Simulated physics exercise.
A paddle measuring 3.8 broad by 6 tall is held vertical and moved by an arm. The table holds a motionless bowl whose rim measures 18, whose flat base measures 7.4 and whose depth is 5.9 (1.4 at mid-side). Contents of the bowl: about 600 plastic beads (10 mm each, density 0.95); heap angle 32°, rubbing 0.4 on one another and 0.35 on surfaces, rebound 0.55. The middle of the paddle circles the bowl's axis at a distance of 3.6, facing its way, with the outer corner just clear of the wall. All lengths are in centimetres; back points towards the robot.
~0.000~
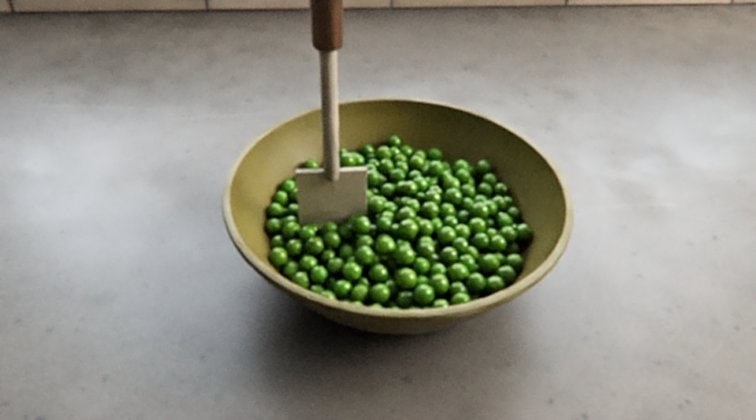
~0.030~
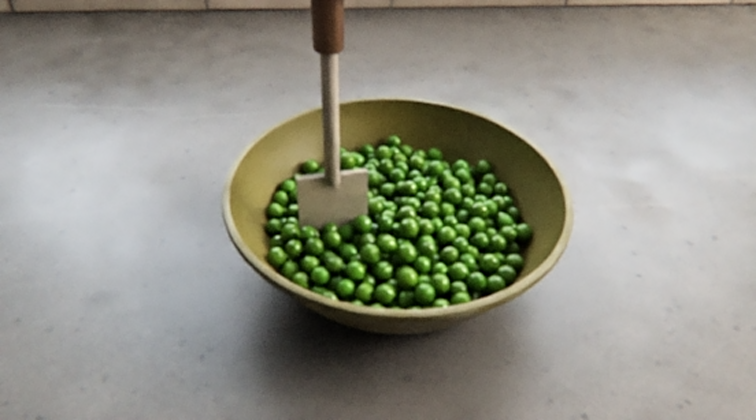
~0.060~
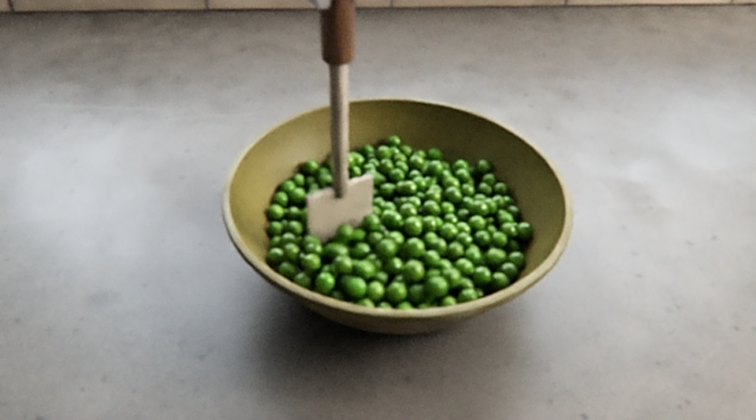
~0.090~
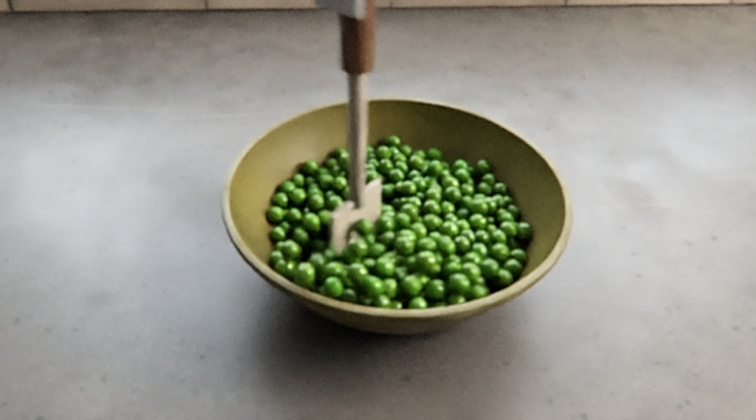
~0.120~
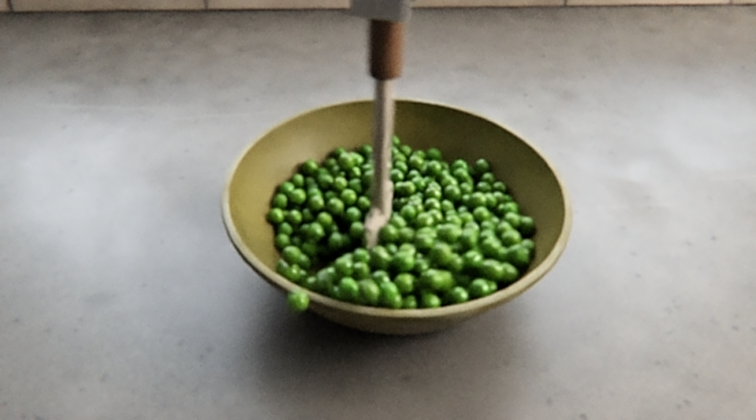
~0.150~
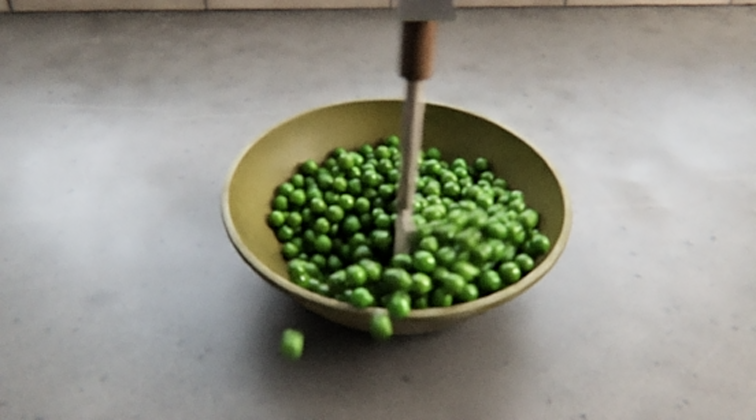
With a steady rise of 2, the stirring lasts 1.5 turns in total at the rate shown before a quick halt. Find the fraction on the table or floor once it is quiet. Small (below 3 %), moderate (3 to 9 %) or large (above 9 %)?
Large.
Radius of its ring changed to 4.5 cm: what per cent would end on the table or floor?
Near 20 percent.
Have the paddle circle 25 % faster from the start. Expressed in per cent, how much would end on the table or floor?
Near 25 in a hundred, it would be.
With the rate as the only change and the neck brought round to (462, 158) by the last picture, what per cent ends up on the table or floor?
I'd say near 35 per cent.
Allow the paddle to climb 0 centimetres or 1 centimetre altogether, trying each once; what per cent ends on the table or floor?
25 % and 15 %.
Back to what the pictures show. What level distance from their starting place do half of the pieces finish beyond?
About 6 centimetres.
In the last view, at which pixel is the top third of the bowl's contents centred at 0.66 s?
It is centred roughly at (400, 267).
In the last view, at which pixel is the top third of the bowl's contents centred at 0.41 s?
Centre estimate: Approx. (368, 139) px.
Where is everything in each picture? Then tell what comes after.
Paddle neck at (331, 146), 0° round; upper third of the load around (406, 217), from x 275 to 525, top at y 140; 602 in the bowl, in the first picture.
Paddle neck at (331, 150), 8° round; upper third of the load around (405, 221), from x 275 to 525, top at y 140, in the second picture.
Paddle neck at (340, 162), 27° round; upper third of the load around (404, 233), from x 275 to 525, top at y 140, in the third picture.
Paddle neck at (357, 173), 48° round; upper third of the load around (409, 246), from x 275 to 525, top at y 140, in the fourth picture.
Paddle neck at (380, 179), 68° round; upper third of the load around (421, 250), from x 275 to 525, top at y 145; 601 in the bowl, 1 in flight or on the tool, in the fifth picture.
Paddle neck at (407, 180), 89° round; upper third of the load around (444, 240), from x 275 to 540, top at y 140; 599 in the bowl, 3 in flight or on the tool, in the sixth picture.
By 0.41 s, 264° round, highest piece 8 above the table; 547 in the bowl, 35 on the table or floor, 20 in flight or on the tool.
By 0.66 s, 79° round, highest piece 8 above the table; 505 in the bowl, 91 on the table or floor, 6 in flight or on the tool.
By 0.99 s, 180° round, highest piece 7 above the table; 499 in the bowl, 103 on the table or floor.
By 1.69 s, 180° round, highest piece 6 above the table; 499 in the bowl, 103 on the table or floor.
Final count, 499 in the bowl, 103 on the table or floor. That is 17 % on the table or floor.
